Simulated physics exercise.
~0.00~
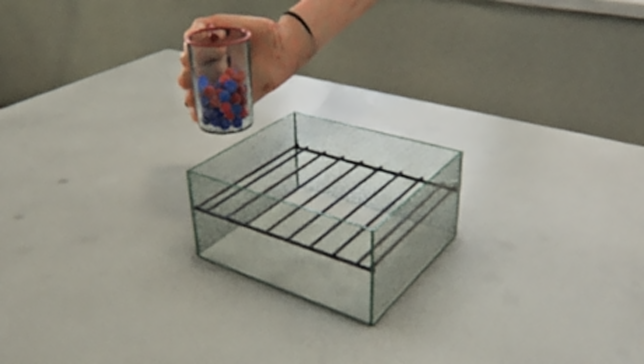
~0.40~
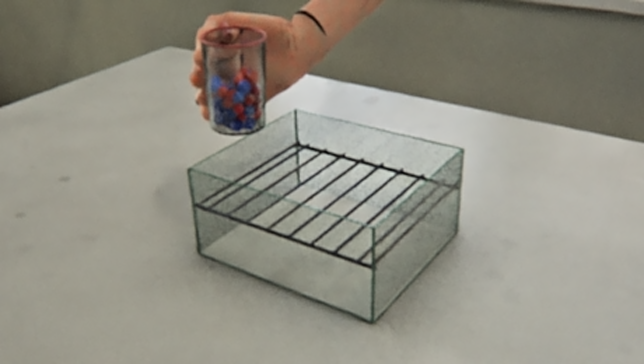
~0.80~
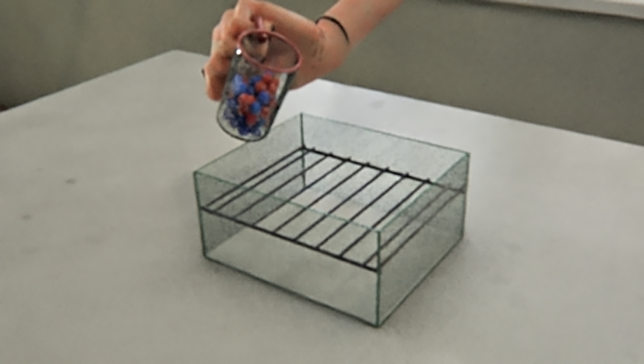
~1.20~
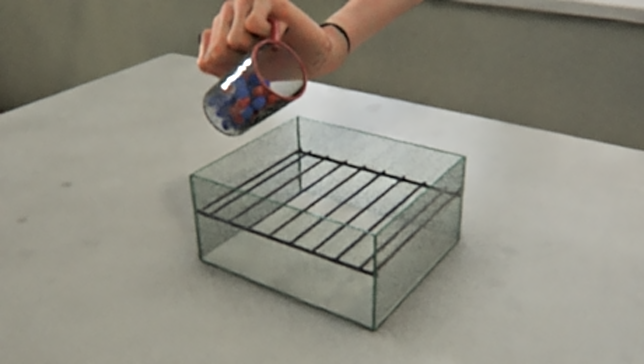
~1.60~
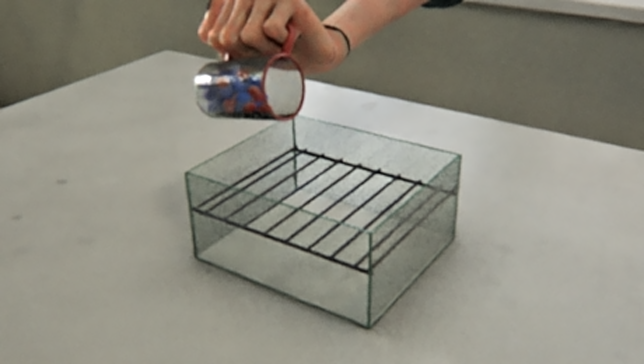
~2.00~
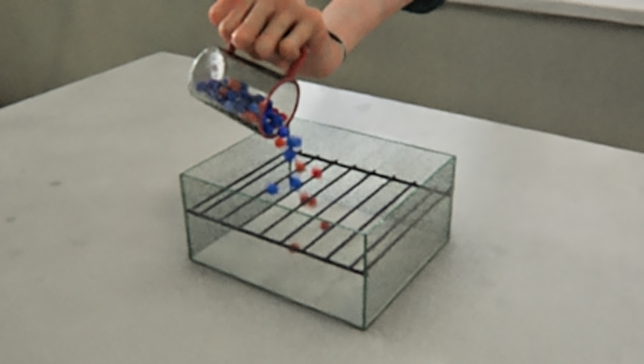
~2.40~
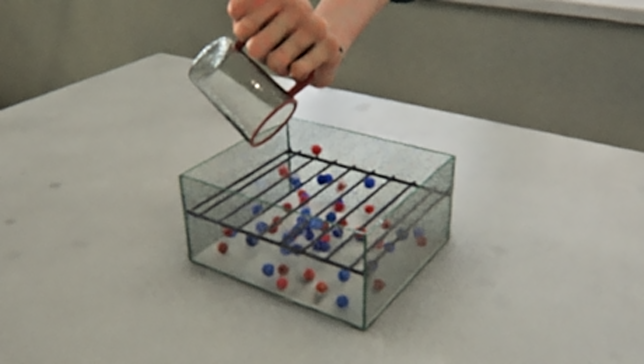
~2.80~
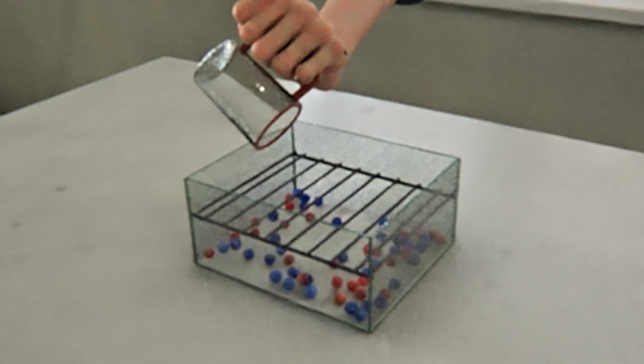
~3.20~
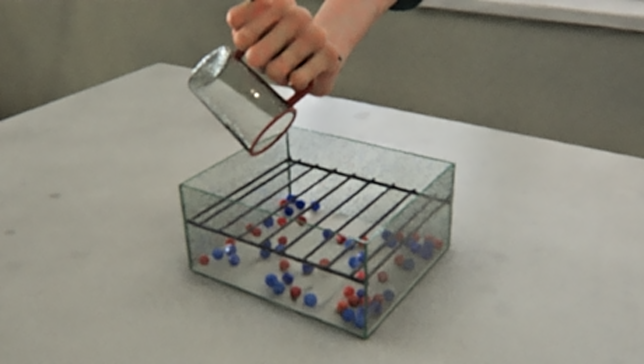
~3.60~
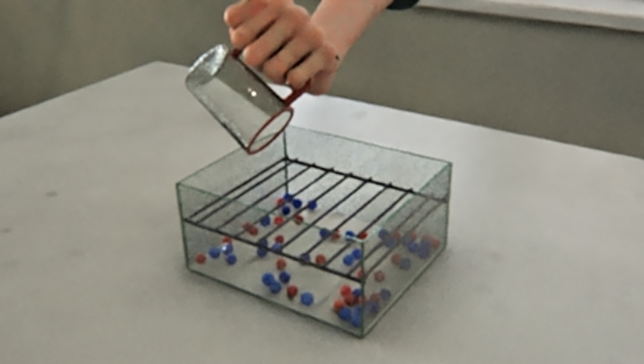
On a pale tabletop against a grey wall, seen from slightly above by a gently swaying camera, an open clear-sided box holds a rack of dark wires partway up. A hand at the upper left holds a clear, red-rimmed cup of small blue and red pieces. The hand moves the cup a little to the right and tilts it until it lies on its side. The pieces tumble out over the wires, then the cup tips further and empties. Blue and red alike drop through the gaps, scatter, and come to rest beneath the rack, leaving the wires bare.
